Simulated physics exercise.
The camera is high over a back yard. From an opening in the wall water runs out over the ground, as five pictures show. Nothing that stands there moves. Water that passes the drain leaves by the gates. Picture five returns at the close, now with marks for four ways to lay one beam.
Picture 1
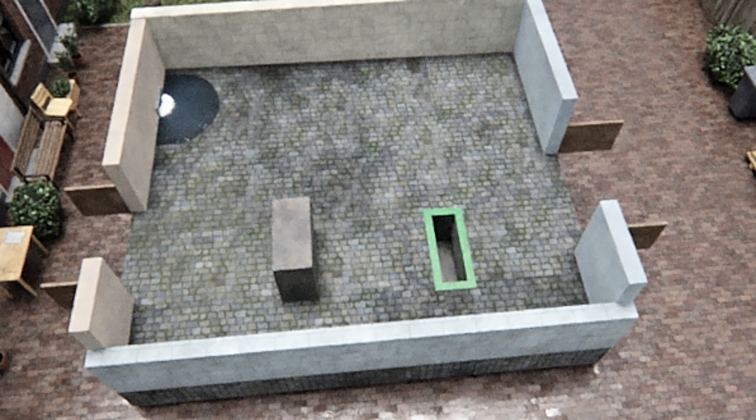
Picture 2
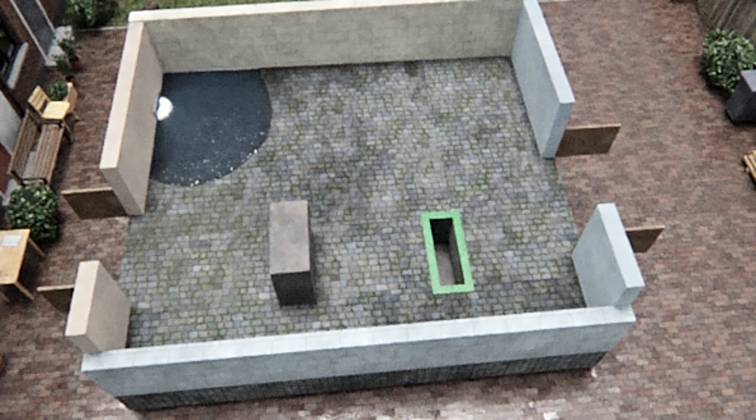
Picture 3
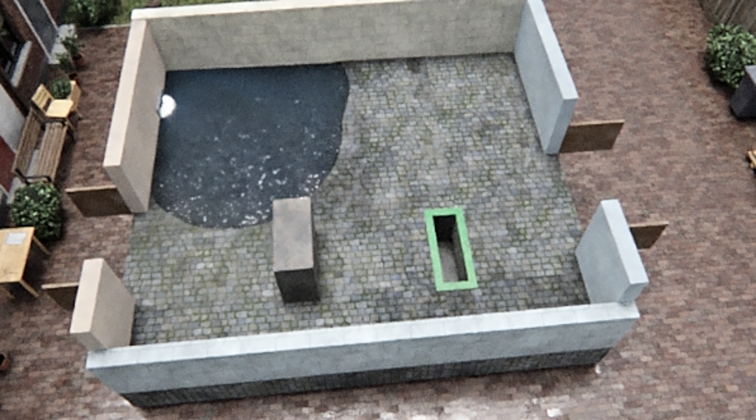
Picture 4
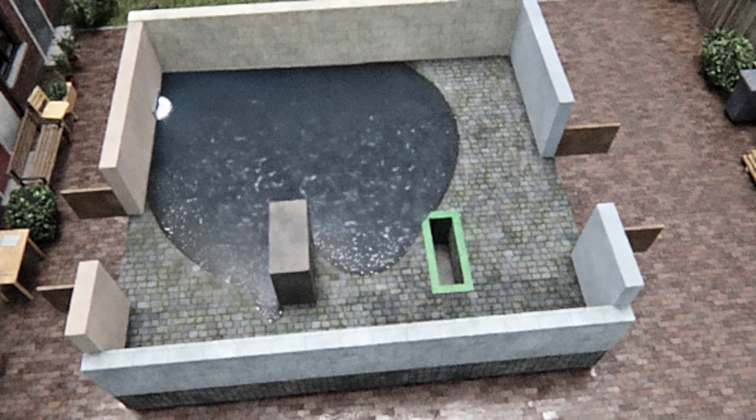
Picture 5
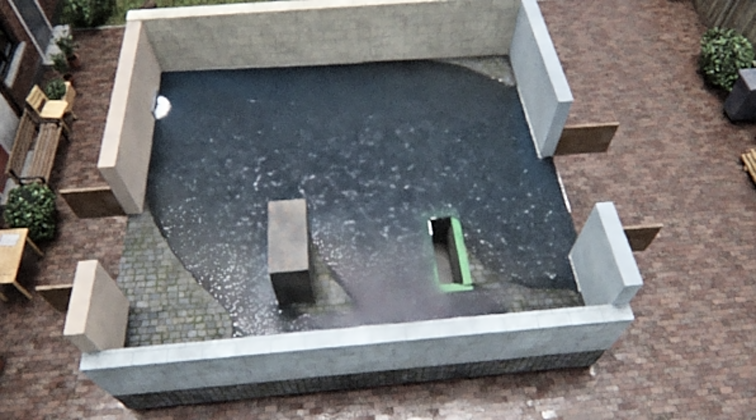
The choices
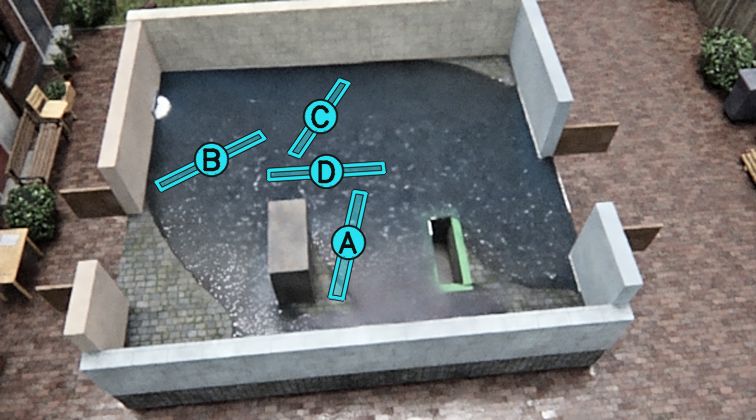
Dark water spreads from the upper left corner of a walled, cobbled yard seen from high above, widening across the paving toward the right and the near wall. It passes around a grey block, then reaches the green-rimmed drain and flows in, covering most of the ground while some lower left cobbles stay bare.
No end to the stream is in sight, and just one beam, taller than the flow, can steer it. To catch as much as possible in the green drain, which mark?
C works best here.
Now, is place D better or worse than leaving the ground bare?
Worse.
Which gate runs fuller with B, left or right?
The right gate.
In cyan, A from (336, 297) to (360, 192); B from (158, 186) to (261, 135); C from (294, 154) to (344, 81); D from (268, 174) to (383, 167).
For place A, about 18 % of the stream goes into the green drain, about 82 % out by the gates.
For place B, about 18 % of the stream goes into the green drain, about 81 % out by the gates.
For place C, about 36 % of the stream goes into the green drain, about 64 % out by the gates.
For place D, about 18 % of the stream goes into the green drain, about 82 % out by the gates.
